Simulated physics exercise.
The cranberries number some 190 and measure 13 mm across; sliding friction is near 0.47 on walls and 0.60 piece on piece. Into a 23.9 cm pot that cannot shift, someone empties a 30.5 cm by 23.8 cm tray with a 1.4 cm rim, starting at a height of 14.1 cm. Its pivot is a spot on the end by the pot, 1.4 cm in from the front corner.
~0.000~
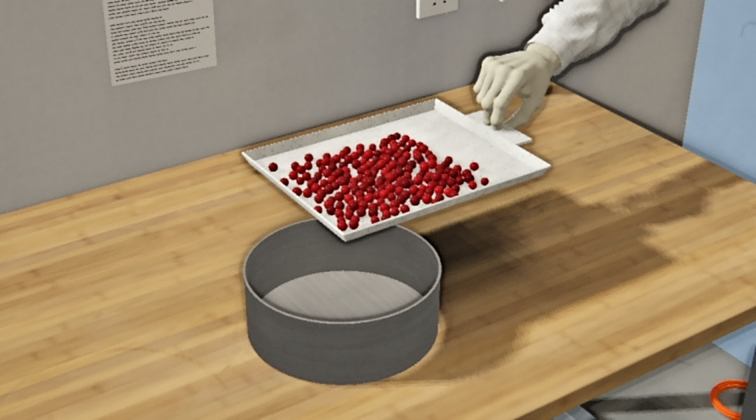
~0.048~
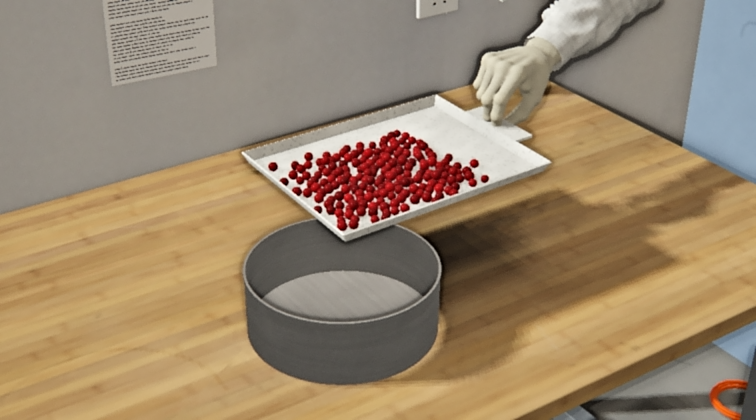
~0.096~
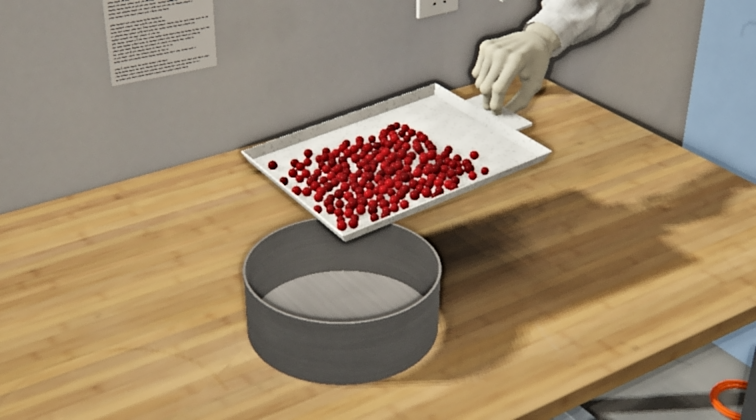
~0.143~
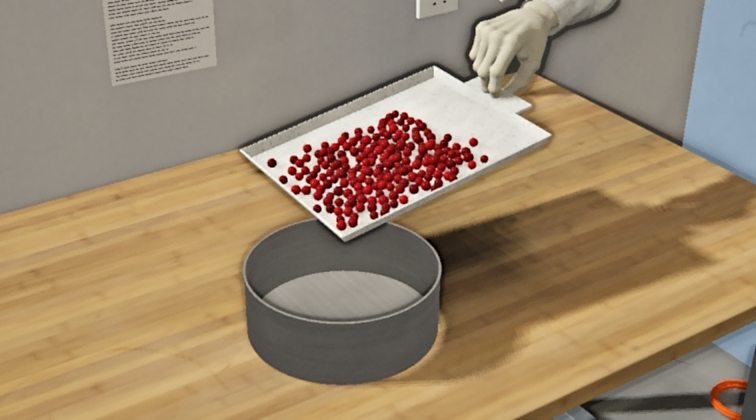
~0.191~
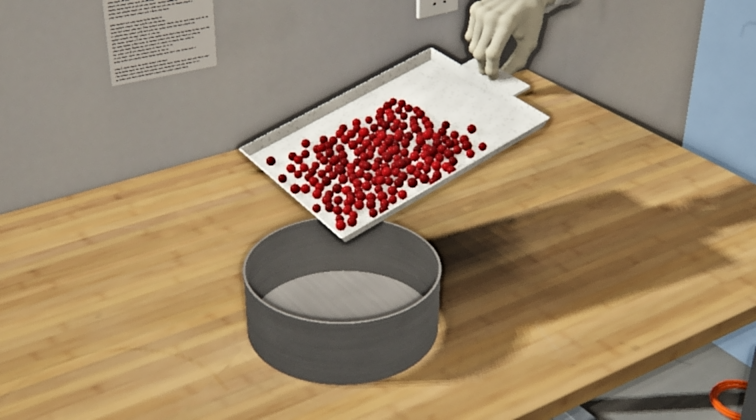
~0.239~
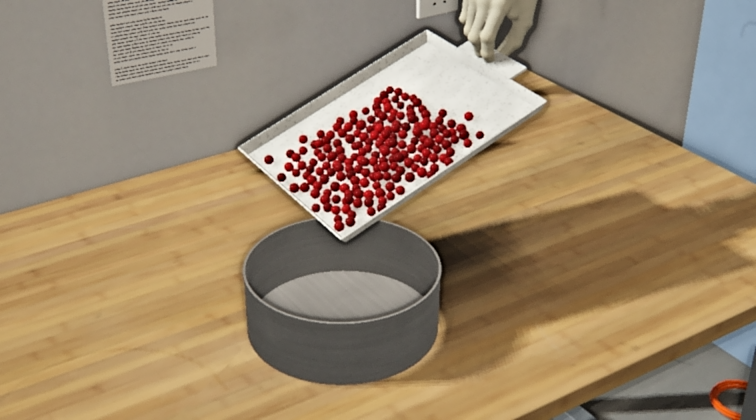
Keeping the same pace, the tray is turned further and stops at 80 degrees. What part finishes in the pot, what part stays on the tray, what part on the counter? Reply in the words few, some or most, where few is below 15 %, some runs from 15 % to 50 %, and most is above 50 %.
Shares - pot: Most; tray: Few; counter: Some.
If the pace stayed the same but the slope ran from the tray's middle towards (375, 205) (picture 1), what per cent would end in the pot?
Near 100 percent, give or take.
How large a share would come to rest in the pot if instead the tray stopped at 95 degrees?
That would be around 70 percent.
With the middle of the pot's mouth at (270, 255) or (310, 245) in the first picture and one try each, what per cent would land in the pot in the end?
Close to 95 in a hundred, then close to 85 in a hundred.
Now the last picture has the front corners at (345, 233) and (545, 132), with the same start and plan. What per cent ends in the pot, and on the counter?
You'd end with pot at 100 and counter at 0.
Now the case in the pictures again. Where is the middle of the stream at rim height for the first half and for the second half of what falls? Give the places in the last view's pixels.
First half close to (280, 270), second half close to (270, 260).
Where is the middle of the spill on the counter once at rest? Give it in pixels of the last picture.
I'd put it near (204, 297).
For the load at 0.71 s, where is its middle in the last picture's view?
My estimate is roughly (302, 193).
After 0.52 s, tilt 49 degrees; the tray holds 100 %, the pot 0 %.
Then, at 0.71 s, tilt 69 degrees; the tray holds 75 %, the pot 10 %.
After 1.02 s, tilt 80 degrees; the tray holds 5 %, the pot 60 %.
At rest (1.9 s), pot 70 %, tray 0 %, counter 30 %.
